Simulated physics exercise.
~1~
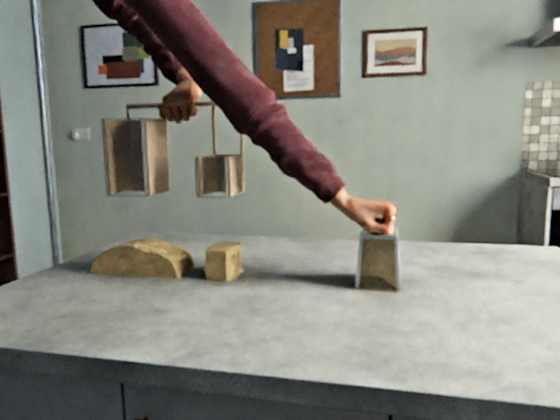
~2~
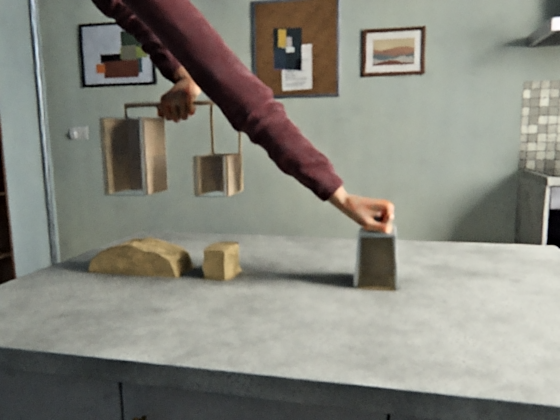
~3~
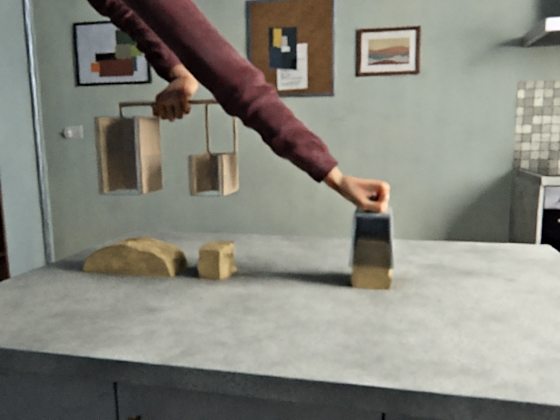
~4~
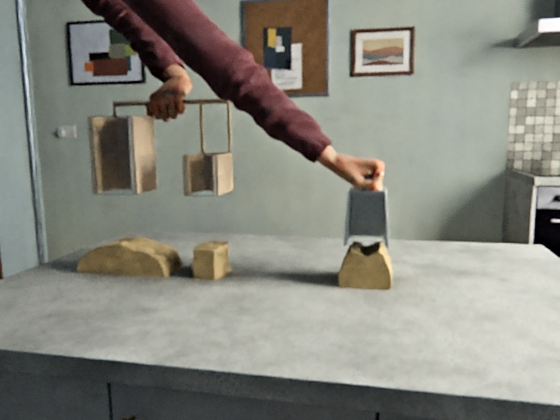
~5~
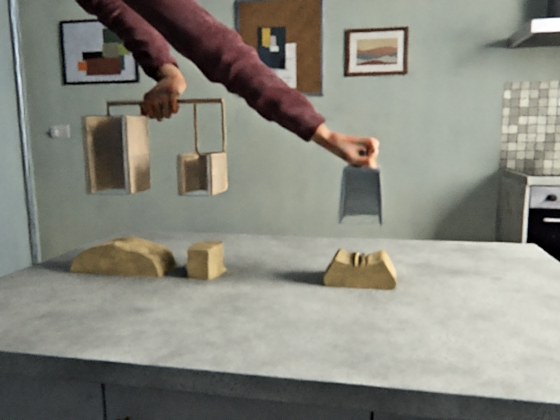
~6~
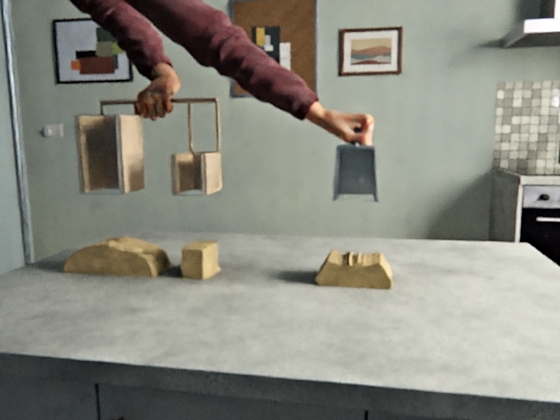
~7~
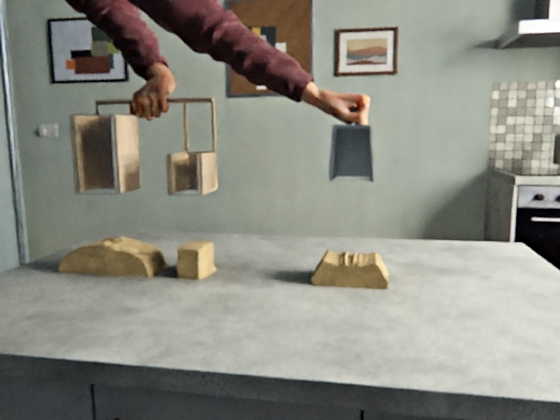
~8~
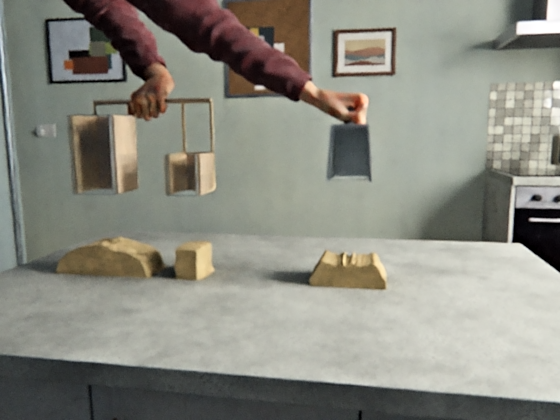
In a kitchen, a hand lifts a tin off damp sand, which slumps into a low, cracked mound.
